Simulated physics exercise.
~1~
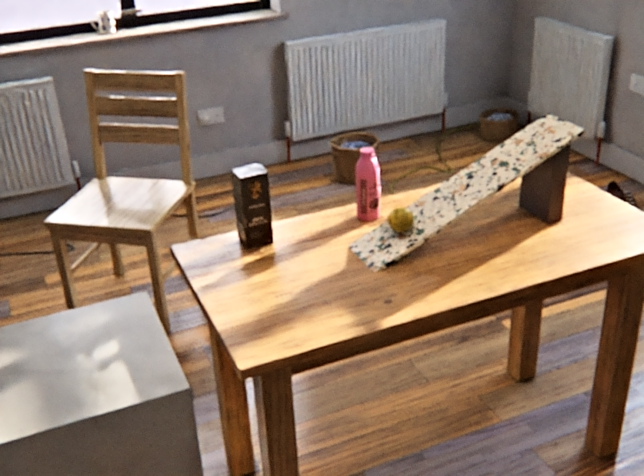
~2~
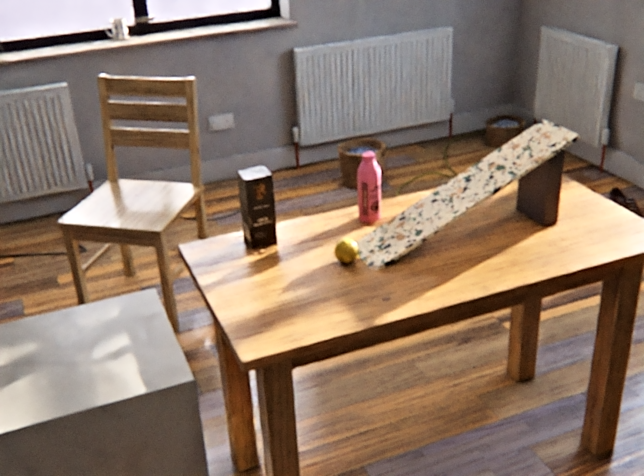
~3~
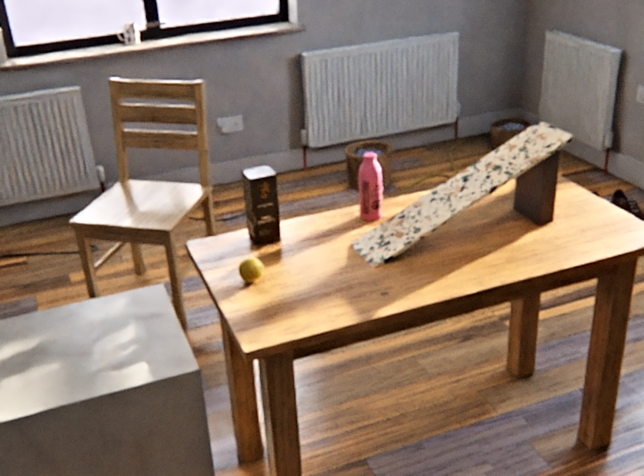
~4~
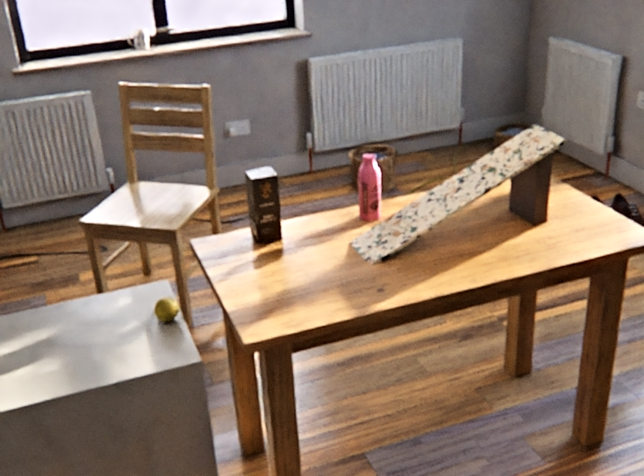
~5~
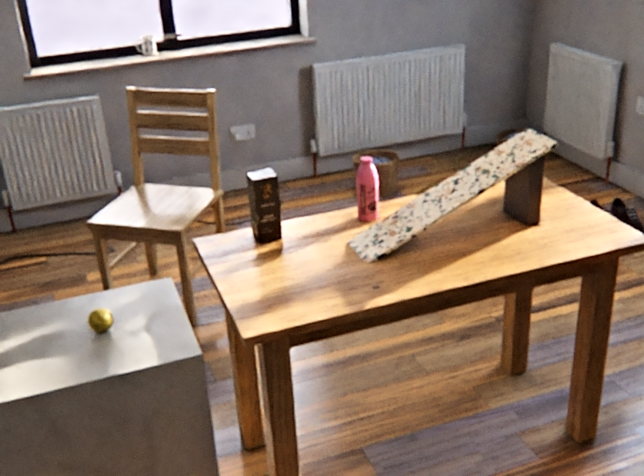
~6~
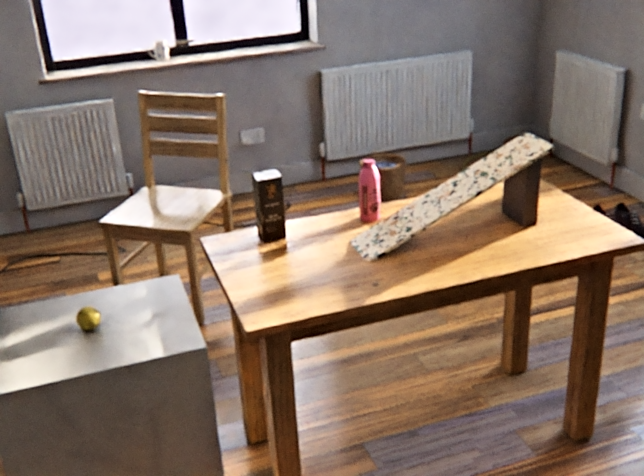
In a sunlit room, a small yellow ball rolled down a speckled ramp and left across a wooden table, past a black carton and a pink bottle, then got across the gap and ended up on the lower grey top beyond.
